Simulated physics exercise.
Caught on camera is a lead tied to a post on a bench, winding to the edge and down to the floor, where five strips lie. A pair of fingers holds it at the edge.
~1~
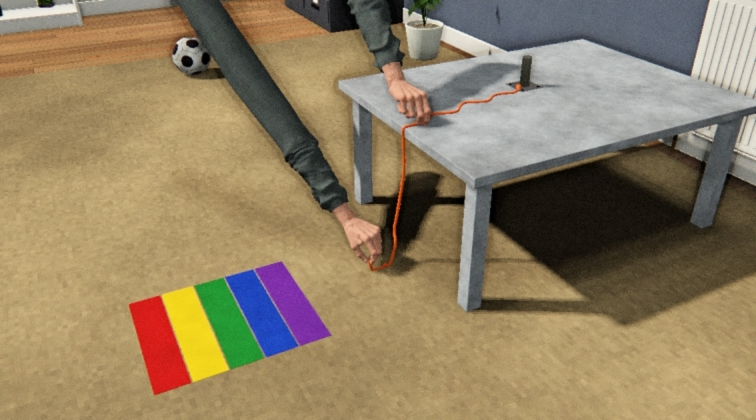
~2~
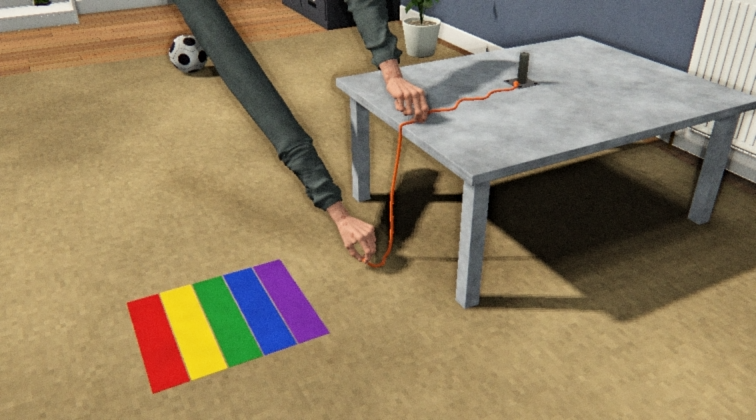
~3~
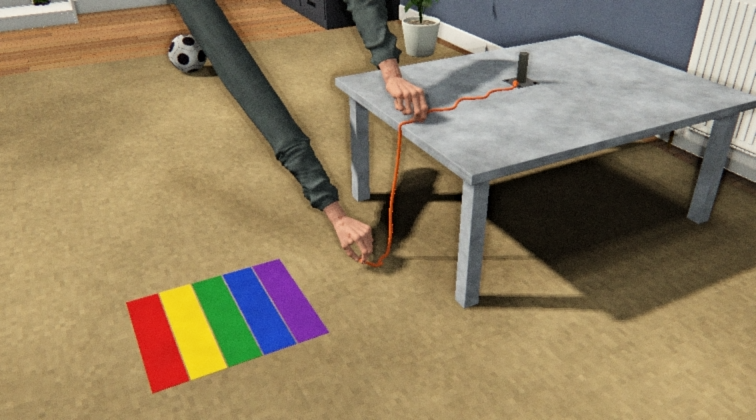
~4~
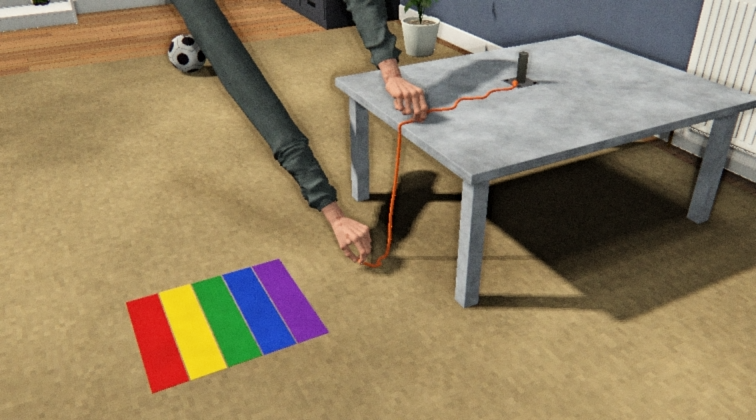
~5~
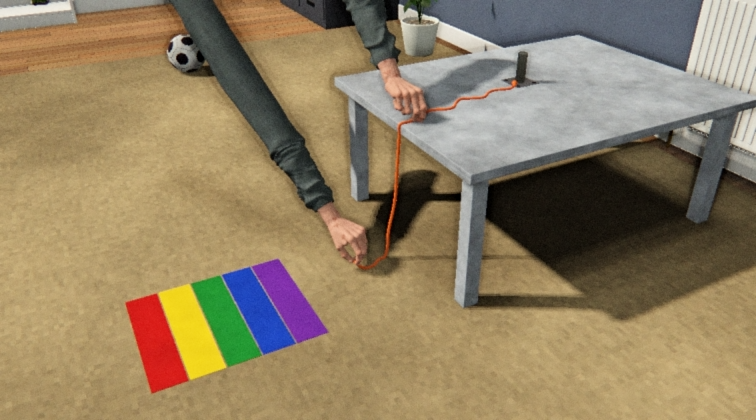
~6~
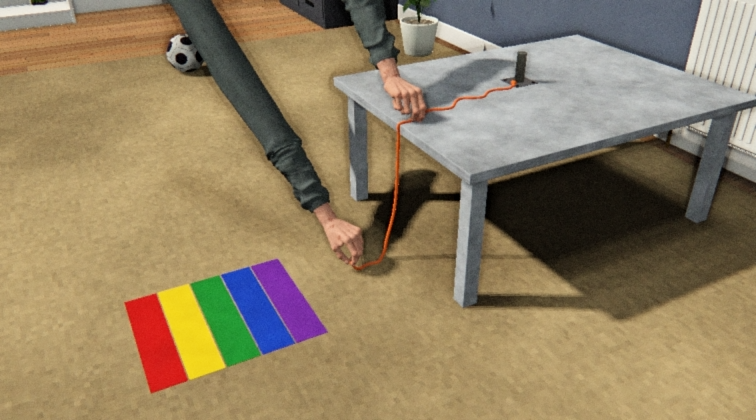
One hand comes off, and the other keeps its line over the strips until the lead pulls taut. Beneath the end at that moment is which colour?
Beneath it is blue.
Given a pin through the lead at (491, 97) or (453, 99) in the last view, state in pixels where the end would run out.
First try near (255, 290), second near (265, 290).
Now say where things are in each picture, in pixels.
End (370, 261); purple (306, 325); blue (274, 336); green (240, 347); yellow (204, 359); red (167, 371), in the first picture.
End (364, 260); lead through (506, 90) (466, 100) (427, 113) (400, 143) (392, 200) (390, 248), in the second picture.
End (360, 260), in the third picture.
End (359, 261); lead through (505, 90) (465, 99) (426, 113) (399, 143) (393, 199) (388, 248), in the fourth picture.
End (355, 262), in the fifth picture.
End (351, 263); lead through (504, 89) (463, 98) (425, 112) (398, 142) (396, 199) (385, 247), in the sixth picture.
Soon after, end near (302, 277); short of the strips.
Then, end near (269, 287); over purple.
At full stretch, end near (248, 294); over blue. It halts on the blue strip.
